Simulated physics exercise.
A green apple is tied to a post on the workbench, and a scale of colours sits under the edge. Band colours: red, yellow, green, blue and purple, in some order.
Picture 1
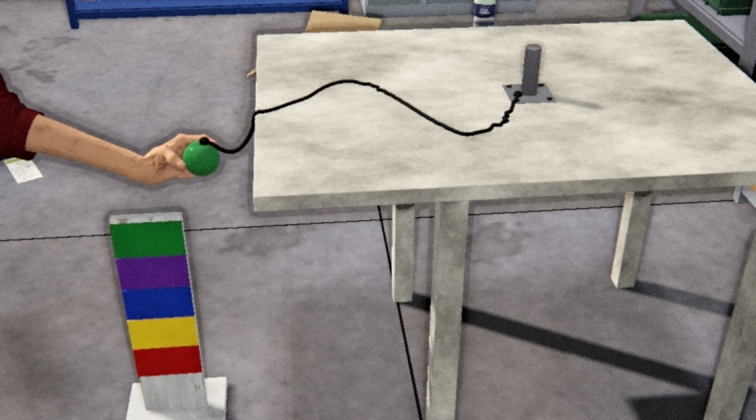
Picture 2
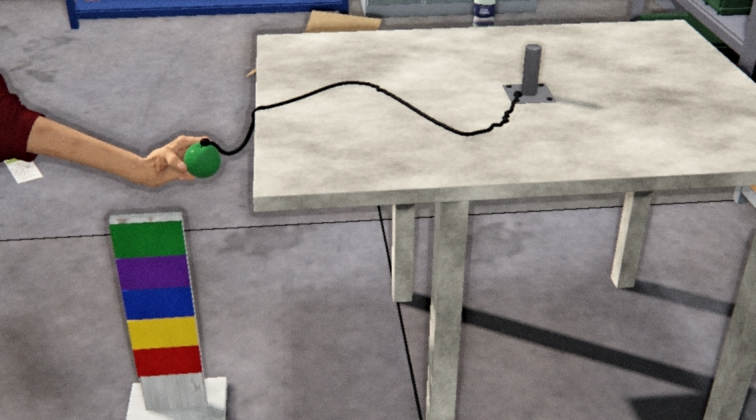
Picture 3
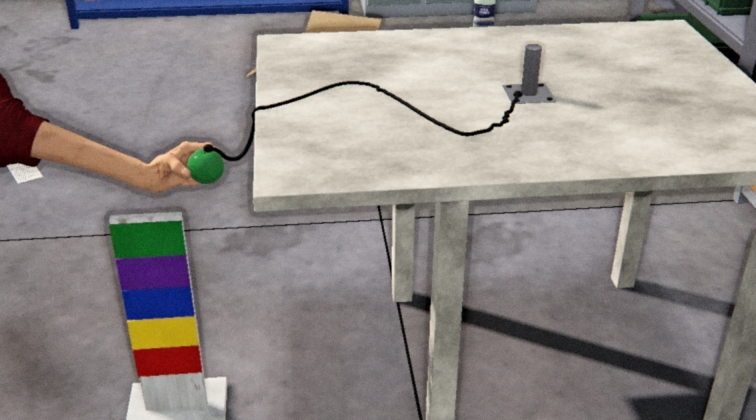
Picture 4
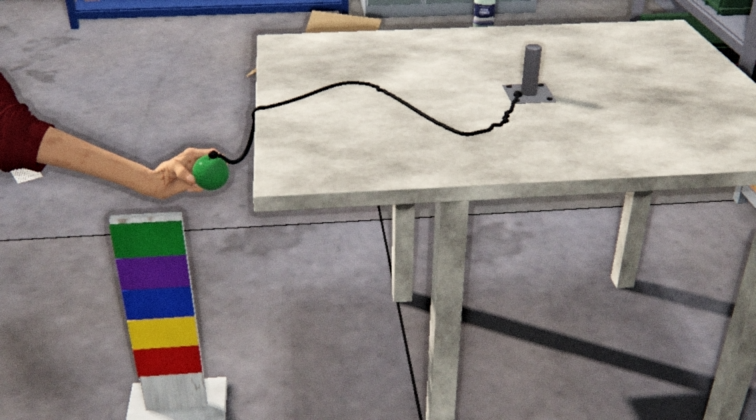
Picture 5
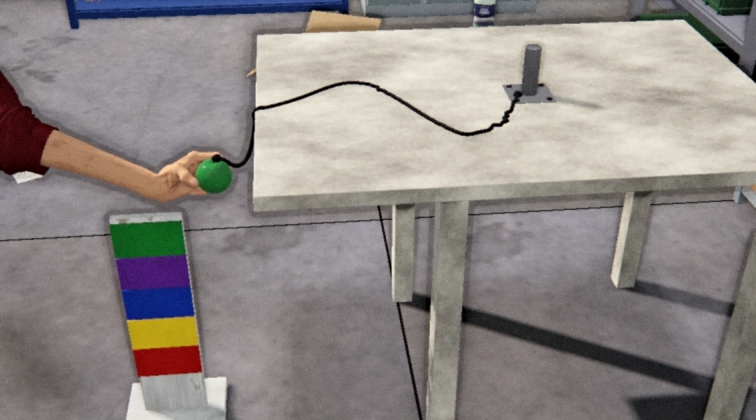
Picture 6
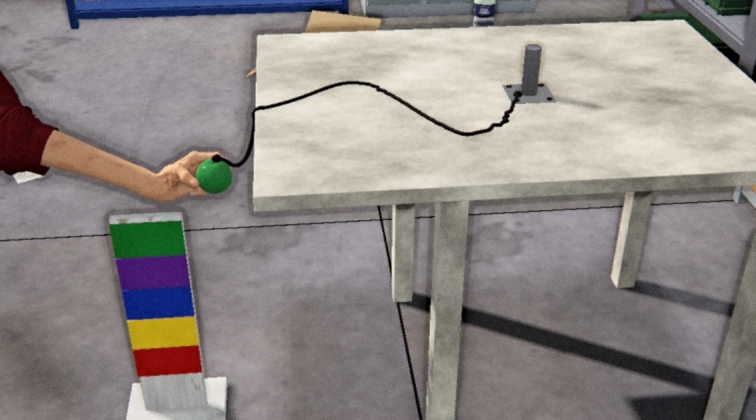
In the video, a hand holds a green ball tied by a dark cord to a post on a table, beside an upright strip of coloured bands, and moves the ball slightly down and to the right while the post stays still.
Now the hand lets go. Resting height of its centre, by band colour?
Yellow.
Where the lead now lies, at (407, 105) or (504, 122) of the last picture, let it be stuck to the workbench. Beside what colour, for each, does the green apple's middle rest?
In order: Purple; blue.
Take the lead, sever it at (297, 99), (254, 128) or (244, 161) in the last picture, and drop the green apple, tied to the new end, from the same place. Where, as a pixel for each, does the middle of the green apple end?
Try 1: (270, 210); try 2: (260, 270); try 3: (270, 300).
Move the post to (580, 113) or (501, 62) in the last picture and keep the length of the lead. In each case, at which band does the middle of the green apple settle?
It comes out blue the first time and yellow the second time.
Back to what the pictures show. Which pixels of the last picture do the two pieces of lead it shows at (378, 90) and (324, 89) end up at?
One finishes at (269, 120) and the other at (258, 177).
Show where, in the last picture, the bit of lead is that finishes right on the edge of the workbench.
Check around (373, 86) - that's where it is.
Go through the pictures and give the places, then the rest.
The first picture shows green apple (202, 159); green (148, 241); purple (153, 274); blue (158, 305); yellow (163, 334); red (168, 362).
The second picture shows green apple (202, 160); lead through (511, 111) (457, 132) (399, 100) (333, 86) (260, 110).
The third picture shows green apple (206, 166).
The fourth picture shows green apple (211, 173); lead through (511, 111) (457, 132) (399, 100) (333, 86) (260, 110).
The fifth picture shows green apple (214, 176).
The sixth picture shows green apple (214, 176); lead through (511, 111) (457, 132) (399, 100) (333, 86) (260, 110).
A little later, apple near (270, 302); level with blue.
Next, apple near (272, 325); level with yellow.
When it is over, apple near (274, 325); level with yellow. At yellow.
